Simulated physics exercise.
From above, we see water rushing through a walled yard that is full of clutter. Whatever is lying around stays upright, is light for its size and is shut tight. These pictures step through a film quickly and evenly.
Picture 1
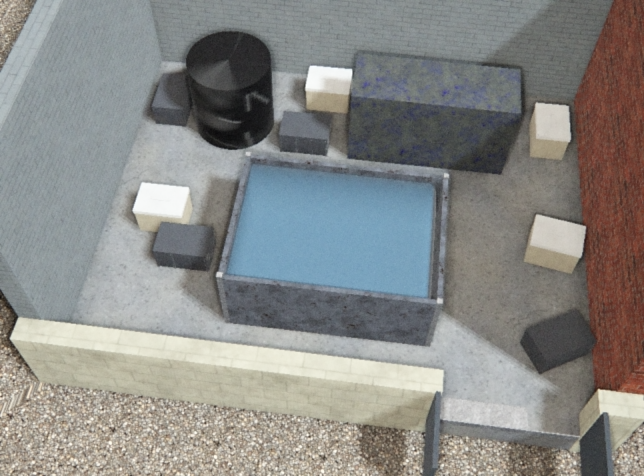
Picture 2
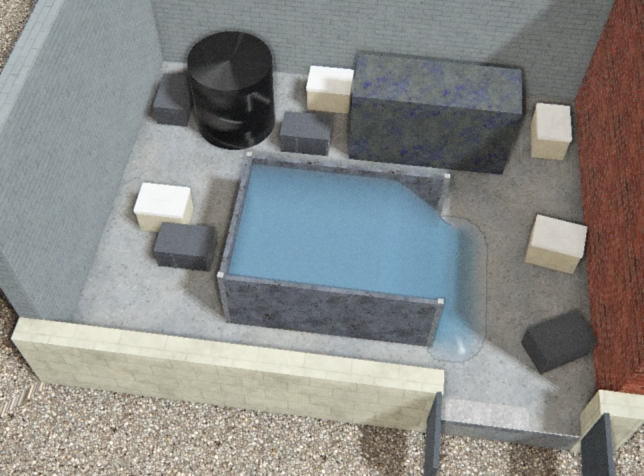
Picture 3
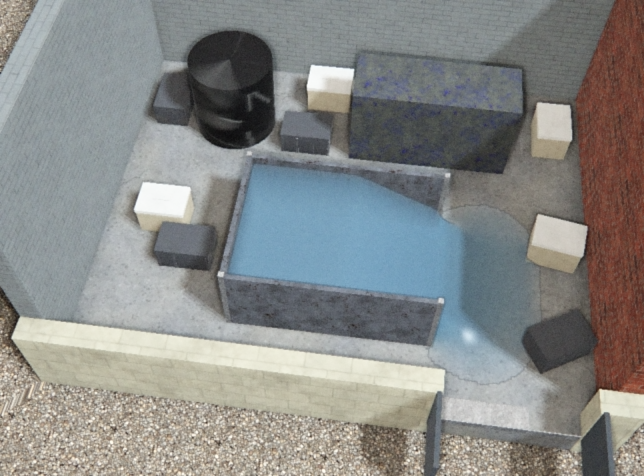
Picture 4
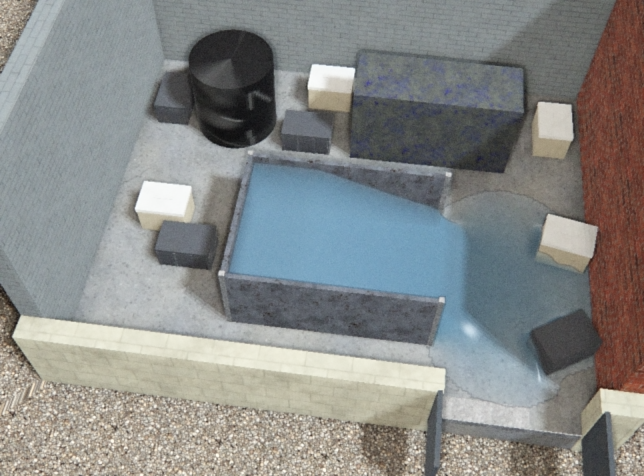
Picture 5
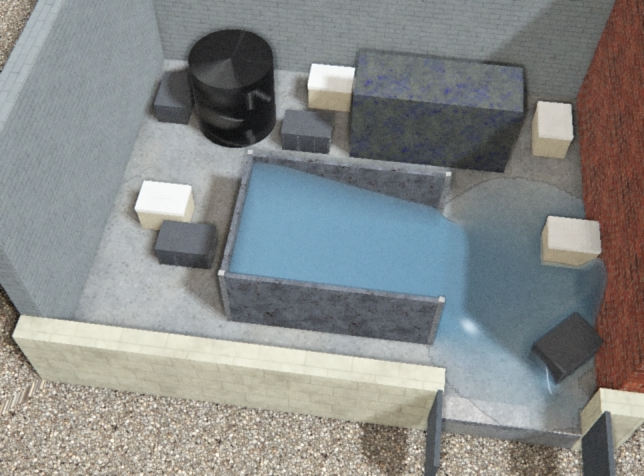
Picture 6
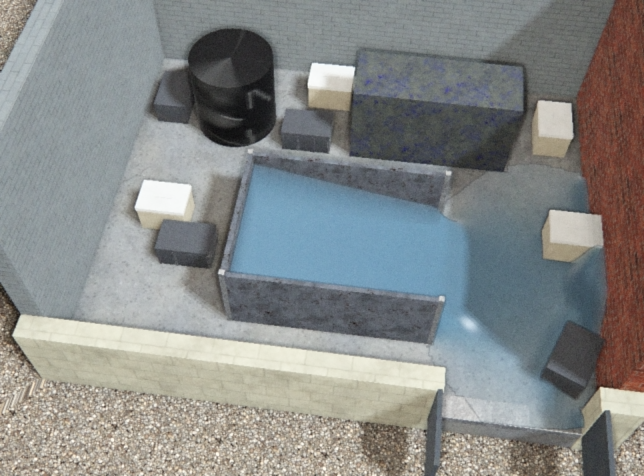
Water poured out of the right side of a stone tank and spread across the walled yard's floor, nudging a cream block and then a dark one slightly toward the red wall.
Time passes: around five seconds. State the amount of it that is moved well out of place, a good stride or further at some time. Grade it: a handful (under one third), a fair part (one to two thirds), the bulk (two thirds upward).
A fair part.
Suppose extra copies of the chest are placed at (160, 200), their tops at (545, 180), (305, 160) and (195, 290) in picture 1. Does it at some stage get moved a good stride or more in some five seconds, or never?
In sequence: Pushed clear, pushed clear, doesn't go far.
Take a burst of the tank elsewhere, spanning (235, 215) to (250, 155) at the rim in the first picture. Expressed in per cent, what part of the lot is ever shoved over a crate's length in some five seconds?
About 50 per cent.
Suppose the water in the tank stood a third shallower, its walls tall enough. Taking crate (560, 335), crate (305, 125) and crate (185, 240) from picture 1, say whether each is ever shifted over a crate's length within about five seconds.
Went the distance, fell short, fell short.
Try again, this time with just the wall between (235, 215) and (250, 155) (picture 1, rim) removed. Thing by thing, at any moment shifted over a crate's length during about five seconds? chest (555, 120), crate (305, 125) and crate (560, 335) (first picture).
Lab note - in sequence: Made it that far; never that far; never that far.
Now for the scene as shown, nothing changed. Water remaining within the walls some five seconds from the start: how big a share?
Some 70 per cent.
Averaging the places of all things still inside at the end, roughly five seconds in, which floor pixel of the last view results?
That averages to about (261, 147) on the floor.
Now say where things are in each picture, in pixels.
The first picture shows a crate at (562, 335), on the bottom; a chest at (559, 235) rests on the ground; 0 of 8 have shifted.
The second picture shows a crate at (563, 335), on the bottom; a chest at (560, 235), on the bottom; 0 of 8 have shifted.
The third picture shows a crate at (563, 335), on the bottom; a chest at (561, 234), on the bottom; 0 of 8 have shifted.
The fourth picture shows a crate at (568, 336) rests on the ground, close to its start; a chest at (570, 234) rests on the ground, close to its start; 1 of 8 have shifted.
The fifth picture shows a crate at (570, 342), on the bottom, close to its start; a chest at (575, 233), on the bottom, close to its start; 2 of 8 have shifted.
The sixth picture shows a crate at (576, 353) rests on the ground, close to its start; a chest at (577, 227) floats, close to its start; 2 of 8 have shifted.
A moment on, 0 of 8 are well off their spots; 2 afloat.
Next, 3 of 8 are well off their spots; 1 afloat.
Later, 4 of 8 are well off their spots; 3 afloat.
In the end, 5 of 8 are well off their spots, and 5 have been at some point; 3 afloat.
